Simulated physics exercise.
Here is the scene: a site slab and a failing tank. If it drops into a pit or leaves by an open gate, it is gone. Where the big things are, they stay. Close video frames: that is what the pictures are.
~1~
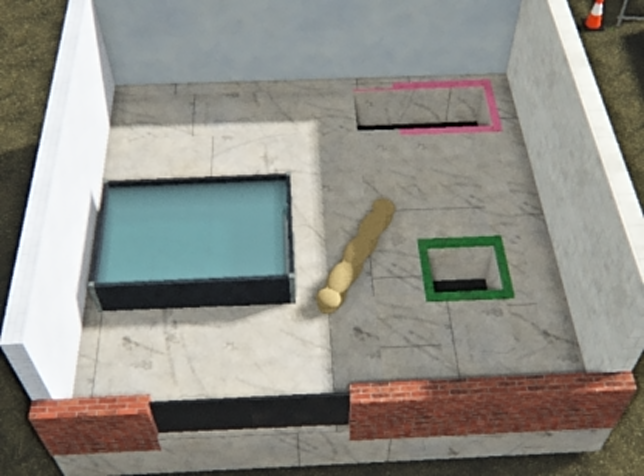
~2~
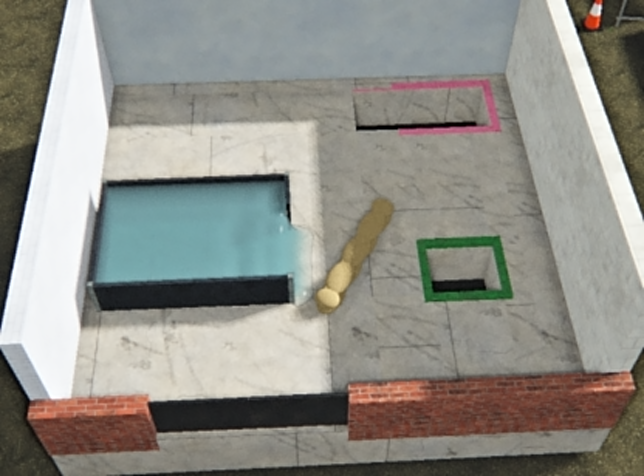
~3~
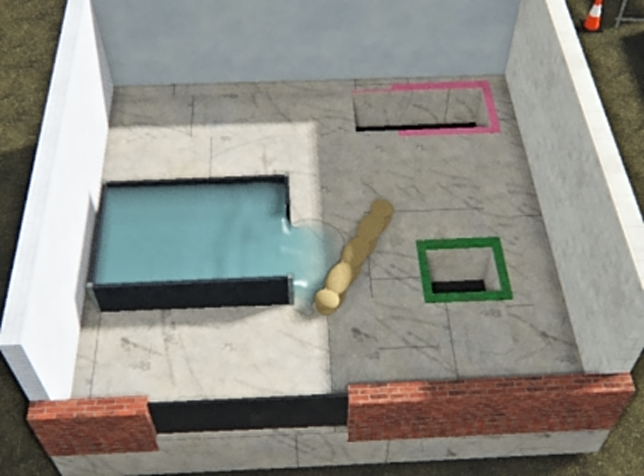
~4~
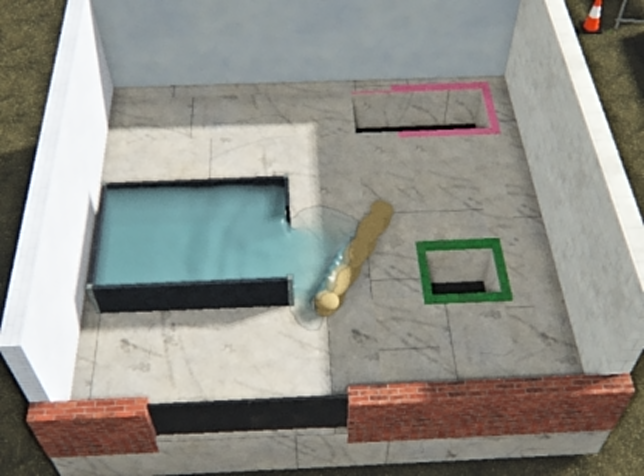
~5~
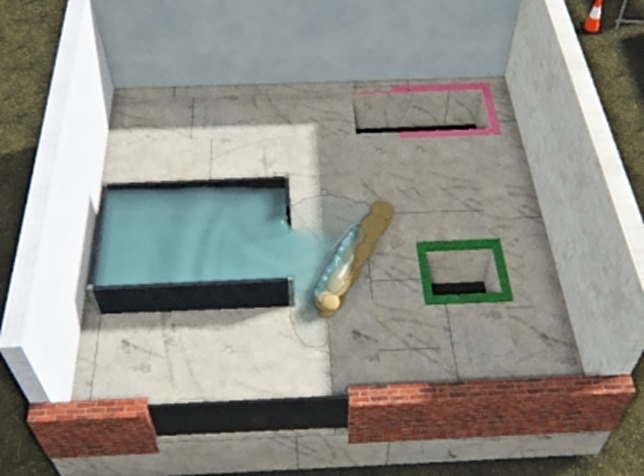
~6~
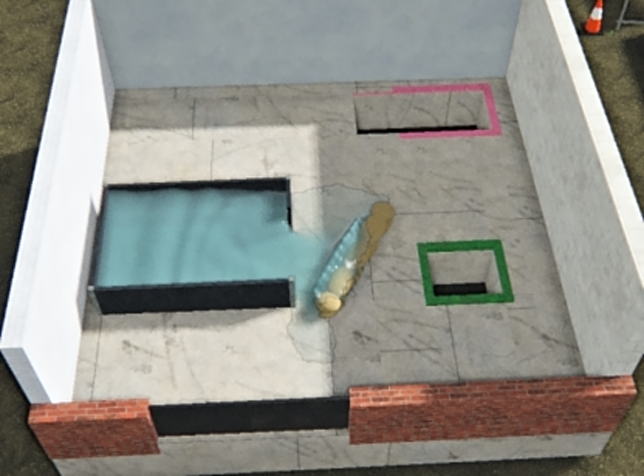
Water sits still in an open tank on the left of a walled slab, then pours through a gap in the tank's right side. It spreads across the pale floor, reaches the tan, log-like barrier and runs along it toward its upper end, while the pink- and green-edged openings stay unchanged.
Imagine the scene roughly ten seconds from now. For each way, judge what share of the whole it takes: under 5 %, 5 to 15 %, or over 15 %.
In order: The gate stays lower than five per cent; the pink pit goes higher than fifteen per cent; the green pit stays lower than five per cent.
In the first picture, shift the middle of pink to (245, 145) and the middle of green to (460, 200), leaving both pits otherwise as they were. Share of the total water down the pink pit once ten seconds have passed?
Out of a hundred parts, 12 go to pink.
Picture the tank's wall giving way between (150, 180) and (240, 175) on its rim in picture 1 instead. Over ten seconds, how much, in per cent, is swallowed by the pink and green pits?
The pink pit takes 45 per cent and the green pit 0 per cent.
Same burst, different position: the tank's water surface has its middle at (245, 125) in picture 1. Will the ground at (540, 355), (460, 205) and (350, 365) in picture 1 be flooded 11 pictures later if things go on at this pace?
Checking the three spots, I get high and dry, swamped, high and dry.
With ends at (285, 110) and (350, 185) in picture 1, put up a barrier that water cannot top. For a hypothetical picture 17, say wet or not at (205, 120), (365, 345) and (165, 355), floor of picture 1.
Result, listed order: Spot 1 kept clear of the flood, spot 2 reached by the flood, spot 3 kept clear of the flood.
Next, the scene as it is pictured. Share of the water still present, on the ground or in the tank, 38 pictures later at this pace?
I'd say roughly 76 percent.
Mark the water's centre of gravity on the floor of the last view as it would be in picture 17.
About (261, 255).
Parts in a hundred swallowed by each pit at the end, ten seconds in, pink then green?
Approximate shares: 34 per cent and 2 per cent.
A moment on, water covers 25 % of the floor; the gate 0 %, the pink pit 0 %, the green pit 0 %.
Next, water covers 45 % of the floor; the gate 0 %, the pink pit 3 %, the green pit 1 %.
Then, water covers 55 % of the floor; the gate 0 %, the pink pit 10 %, the green pit 2 %.
Later, water covers 75 % of the floor; the gate 0 %, the pink pit 22 %, the green pit 2 %.
In the end, water covers 90 % of the floor; the gate 0 %, the pink pit 35 %, the green pit 2 %.
